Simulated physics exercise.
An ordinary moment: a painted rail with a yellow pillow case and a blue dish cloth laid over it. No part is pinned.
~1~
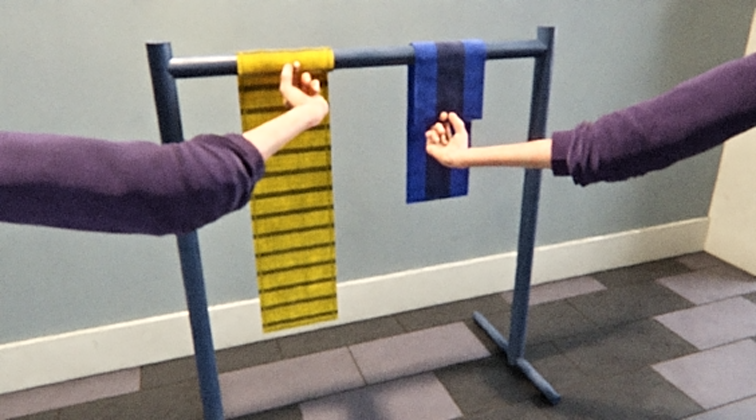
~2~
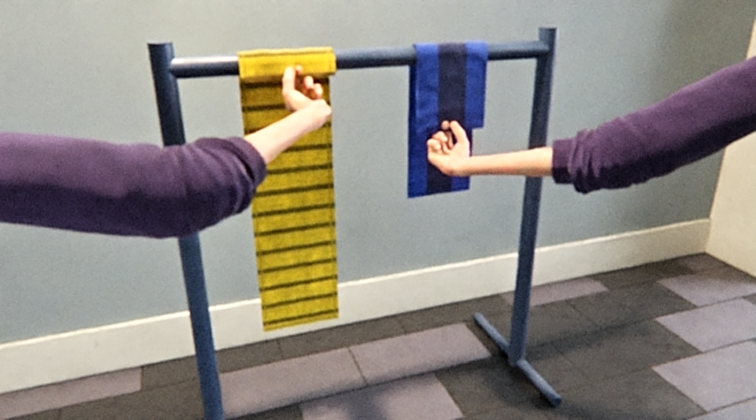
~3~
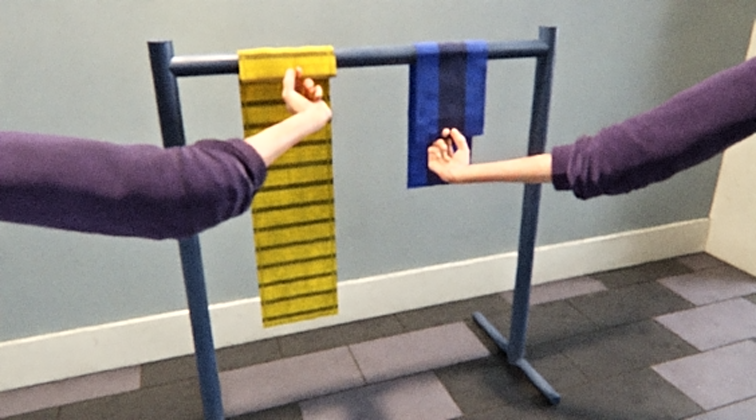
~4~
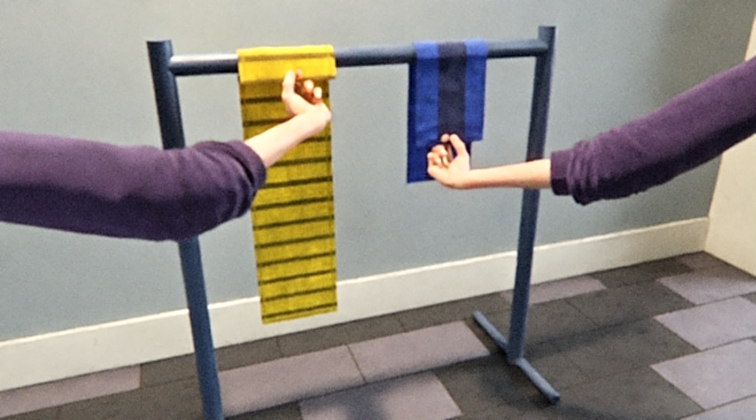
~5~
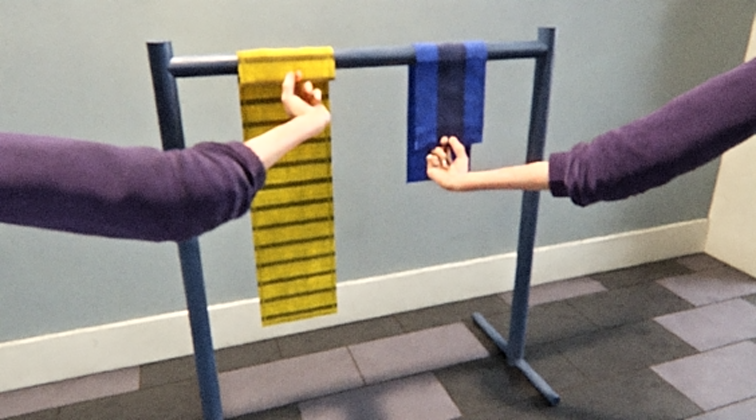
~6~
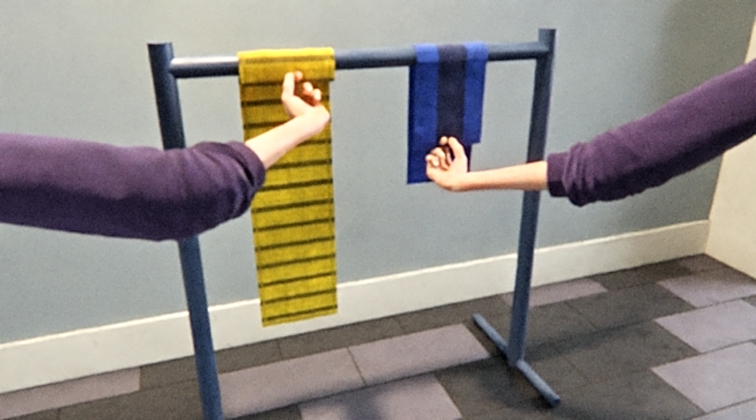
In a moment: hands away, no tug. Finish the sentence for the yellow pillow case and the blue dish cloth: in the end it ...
Yellow pillow case - ends up off. Blue dish cloth - is still hanging.
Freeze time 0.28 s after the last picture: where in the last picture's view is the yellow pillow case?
About (296, 243).
Then, 0.28 s on from there, pillow case clear of the rail and dropping near (296, 243); dish cloth as it was left.
Then, 0.50 s on from there, pillow case clear of the rail and dropping near (305, 384); dish cloth as it was left.
Then, 0.80 s on from there, pillow case in a heap on the floor near (307, 407); dish cloth as it was left.
In the end, pillow case in a heap on the floor near (307, 407); dish cloth as it was left. The yellow pillow case slips to the floor and the blue dish cloth keeps its place.
